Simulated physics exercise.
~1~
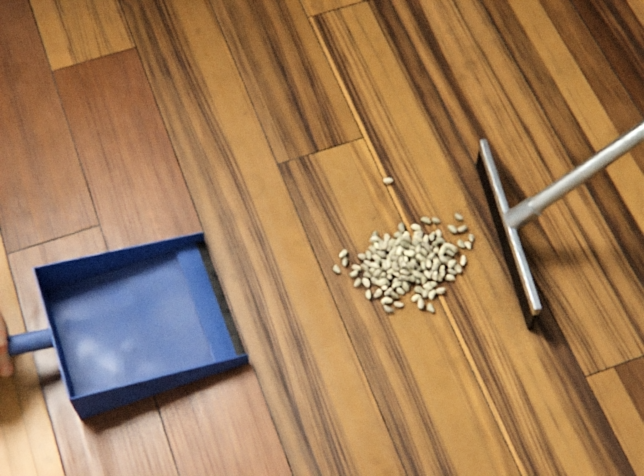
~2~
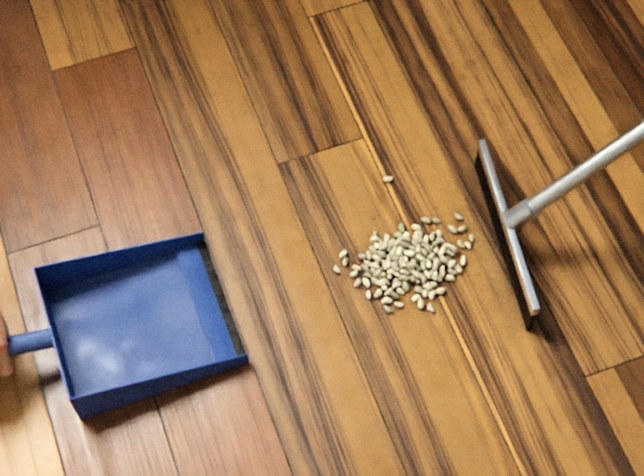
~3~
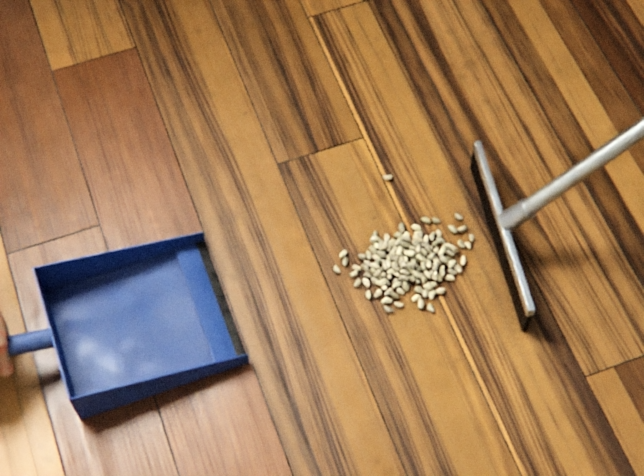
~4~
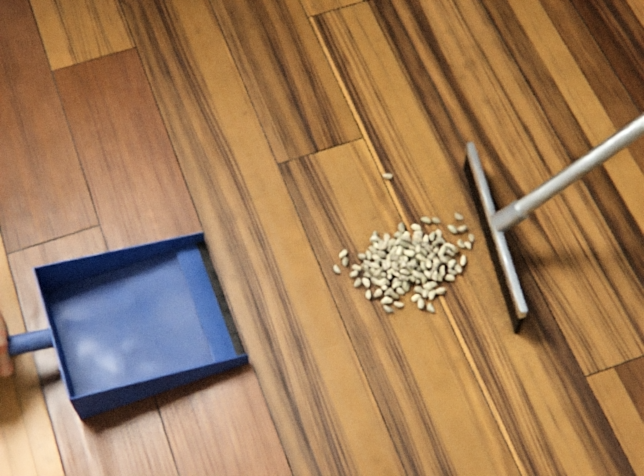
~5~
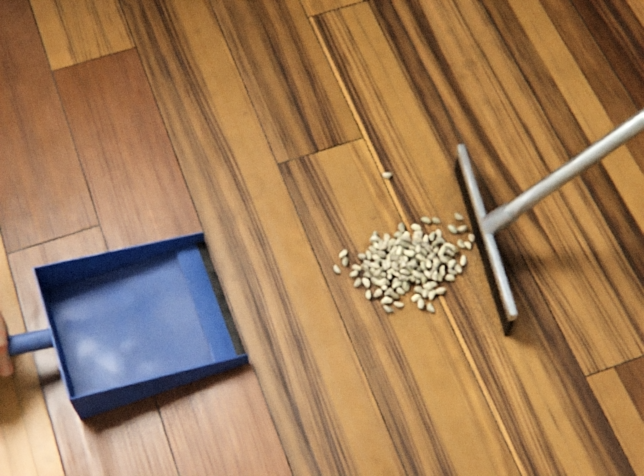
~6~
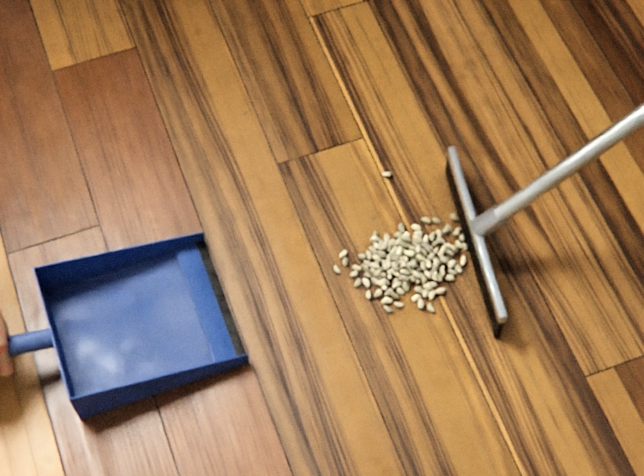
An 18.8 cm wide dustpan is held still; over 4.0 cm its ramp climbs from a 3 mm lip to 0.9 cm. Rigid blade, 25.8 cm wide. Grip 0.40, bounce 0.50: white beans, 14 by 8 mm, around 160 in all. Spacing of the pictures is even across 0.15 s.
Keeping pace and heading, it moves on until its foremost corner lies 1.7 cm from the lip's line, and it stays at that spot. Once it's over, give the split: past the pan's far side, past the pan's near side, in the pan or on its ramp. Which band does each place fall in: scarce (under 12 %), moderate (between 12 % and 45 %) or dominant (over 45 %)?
Far side: Scarce; near side: Scarce; pan: Moderate.
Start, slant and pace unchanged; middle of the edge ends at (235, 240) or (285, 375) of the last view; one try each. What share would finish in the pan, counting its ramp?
First try around 30 %, second try around 5 %.
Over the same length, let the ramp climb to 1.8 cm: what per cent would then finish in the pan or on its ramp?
20 per cent.
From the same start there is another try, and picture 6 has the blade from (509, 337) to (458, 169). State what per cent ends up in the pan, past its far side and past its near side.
Per cent by place - pan 0, far side 0, near side 30.
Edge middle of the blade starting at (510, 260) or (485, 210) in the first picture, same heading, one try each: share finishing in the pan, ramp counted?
The two tries give some 20 % and some 35 %.
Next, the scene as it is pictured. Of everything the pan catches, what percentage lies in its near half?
I'd put it near 70 per cent.
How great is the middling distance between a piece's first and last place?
It works out to some 24 cm.
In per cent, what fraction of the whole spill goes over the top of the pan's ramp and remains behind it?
About 5 %.
Then, 0.33 s after the last picture, middle of the blade 19 cm from the lip; 0 % over the lip, far side 0 %, near side 5 %.
Then, 0.55 s after the last picture, middle of the blade 9 cm from the lip; 0 % over the lip, far side 5 %, near side 5 %.
Then, 0.88 s after the last picture, middle of the blade 4 cm from the lip; 25 % over the lip, far side 5 %, near side 5 %.
In the end, far side 5 %, near side 5 %, pan 25 %, in front of the lip or behind the blade 60 %.
